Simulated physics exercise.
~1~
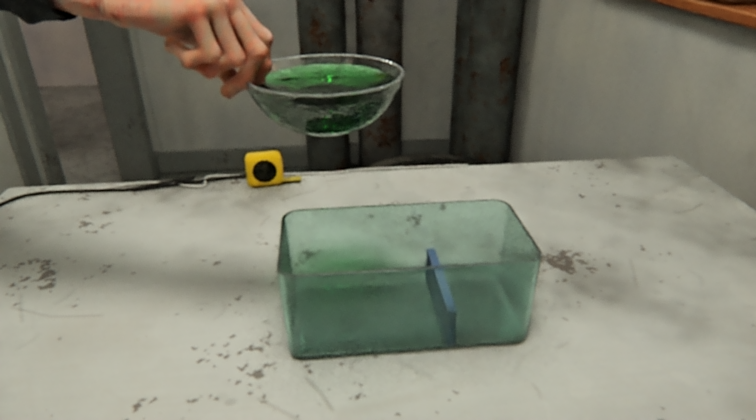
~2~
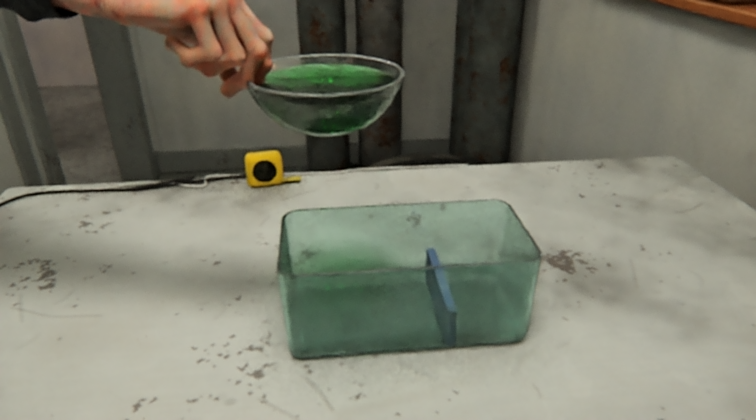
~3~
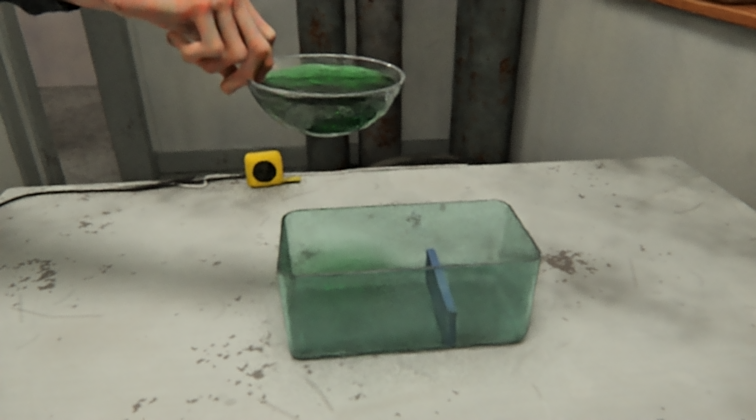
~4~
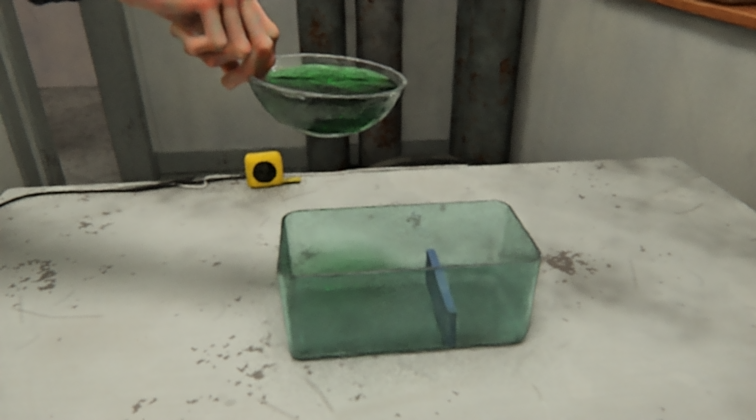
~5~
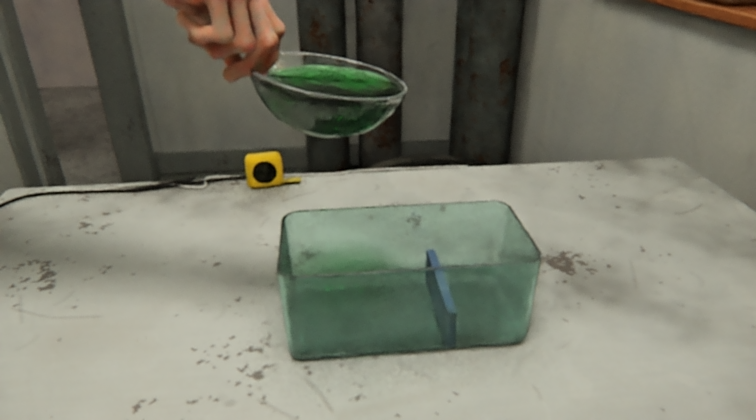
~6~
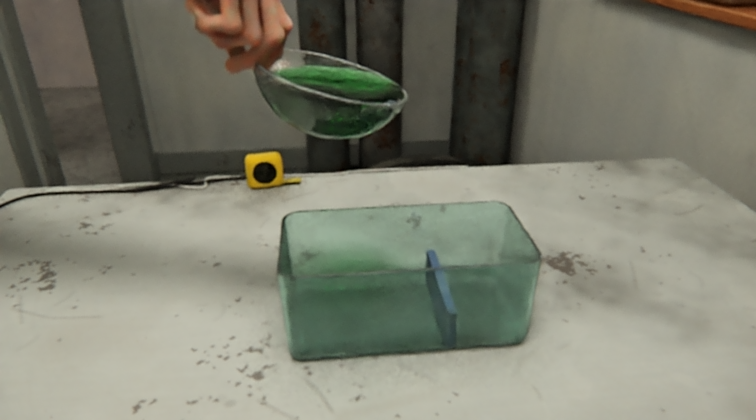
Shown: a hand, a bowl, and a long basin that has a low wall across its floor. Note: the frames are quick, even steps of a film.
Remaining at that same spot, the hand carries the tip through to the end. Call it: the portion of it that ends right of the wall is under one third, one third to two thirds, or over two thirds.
One third to two thirds.
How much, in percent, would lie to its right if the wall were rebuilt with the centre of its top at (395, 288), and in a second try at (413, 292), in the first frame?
In order, near 80 and 70 in a hundred.
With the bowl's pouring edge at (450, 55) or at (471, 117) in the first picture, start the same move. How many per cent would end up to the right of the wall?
Estimate, in order: 75 and 80 per cent.
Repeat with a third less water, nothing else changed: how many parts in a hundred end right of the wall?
Near 45 in a hundred.
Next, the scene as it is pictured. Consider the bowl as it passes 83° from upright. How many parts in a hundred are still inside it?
10 %.
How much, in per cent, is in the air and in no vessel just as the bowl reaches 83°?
Around 55 in a hundred.
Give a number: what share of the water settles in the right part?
That is roughly 50 percent of it.
A moment on, the bowl is tipped on its side and 9 per cent is still to pour, 5 is left of the wall and 34 right of it.
Next, the bowl is tipped right over and 0 per cent is still to pour, 41 is left of the wall and 53 right of it.
Then the bowl is tipped right over and 0 per cent is still to pour, 46 is left of the wall and 52 right of it.
Later the bowl is tipped right over and 0 per cent is still to pour, 46 is left of the wall and 52 right of it.
In the end 46 per cent lies left of the wall, 52 right of it and 2 outside.
